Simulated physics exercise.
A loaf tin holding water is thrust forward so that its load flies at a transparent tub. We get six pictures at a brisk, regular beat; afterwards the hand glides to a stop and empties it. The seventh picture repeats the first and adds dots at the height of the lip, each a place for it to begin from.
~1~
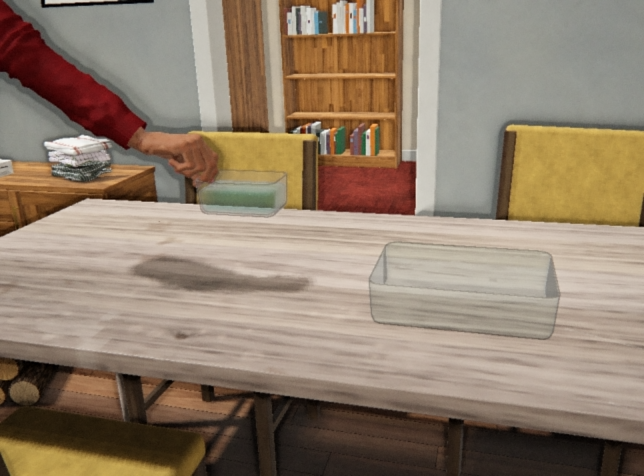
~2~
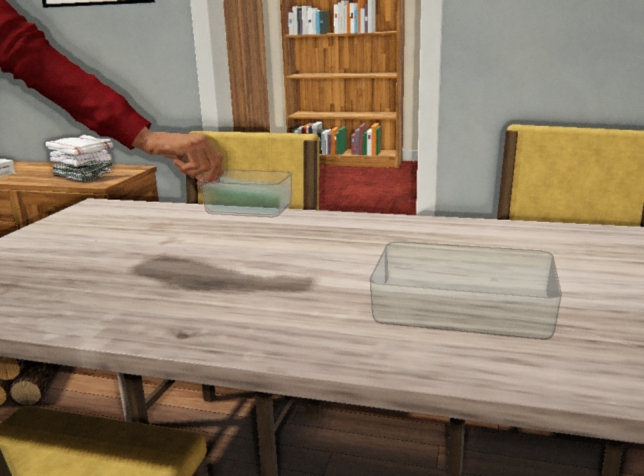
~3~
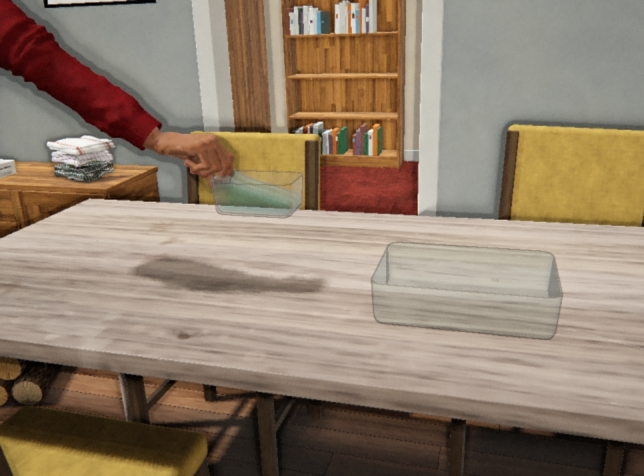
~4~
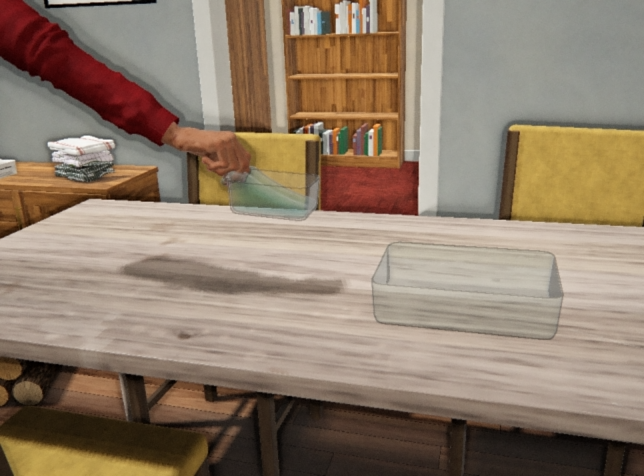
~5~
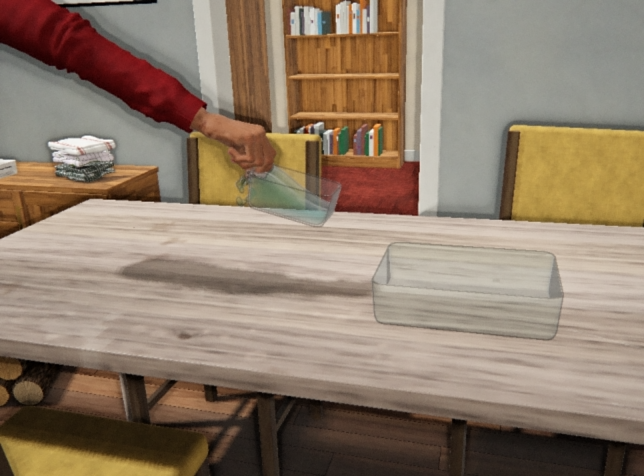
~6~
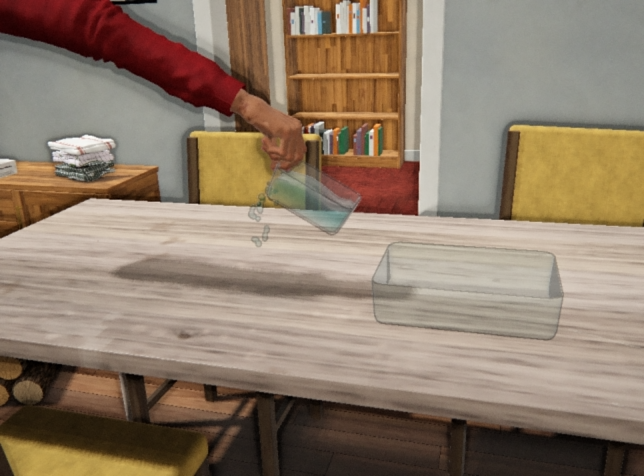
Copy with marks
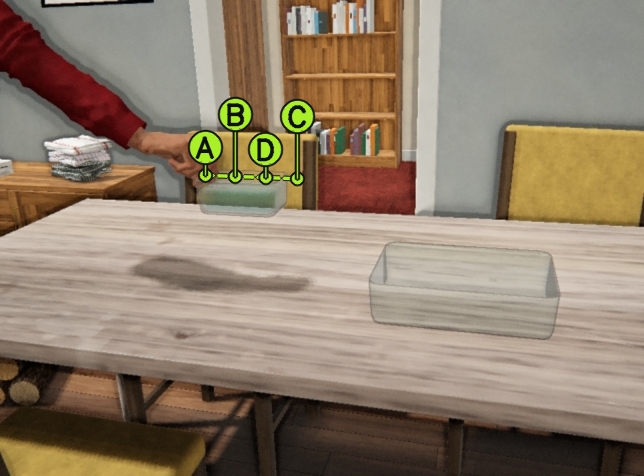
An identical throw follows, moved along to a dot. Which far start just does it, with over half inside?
Place B just does it.
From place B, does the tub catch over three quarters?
No, it does not.
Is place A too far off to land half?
Yes, that goes wrong.
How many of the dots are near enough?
Three of the four.
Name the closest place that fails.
That would be A.
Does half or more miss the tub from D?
No, not at all.
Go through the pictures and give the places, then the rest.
In the first picture, upright, lip at (280, 178); tub from (371, 320) to (553, 338); nothing has left yet.
In the second picture, upright, lip at (284, 178); nothing has left yet.
In the third picture, upright, lip at (296, 178); water is over the rim, down to (221, 175).
In the fourth picture, tipped about 4°, lip at (313, 181); water is over the rim, down to (231, 181).
In the fifth picture, tipped about 14°, lip at (335, 190); water is over the rim, down to (245, 203).
In the sixth picture, tipped about 29°, lip at (356, 202); water is over the rim, down to (262, 242).
In lime, A at (205, 175); B at (235, 176); C at (297, 178); D at (265, 177).
For place A, about 23 % lands in the tub, 70 % falls short and 7 % goes beside or beyond.
For place B, about 64 % lands in the tub, 28 % falls short and 8 % goes beside or beyond.
For place C, about 76 % lands in the tub, 6 % falls short and 17 % goes beside or beyond.
For place D, about 75 % lands in the tub, 14 % falls short and 11 % goes beside or beyond.
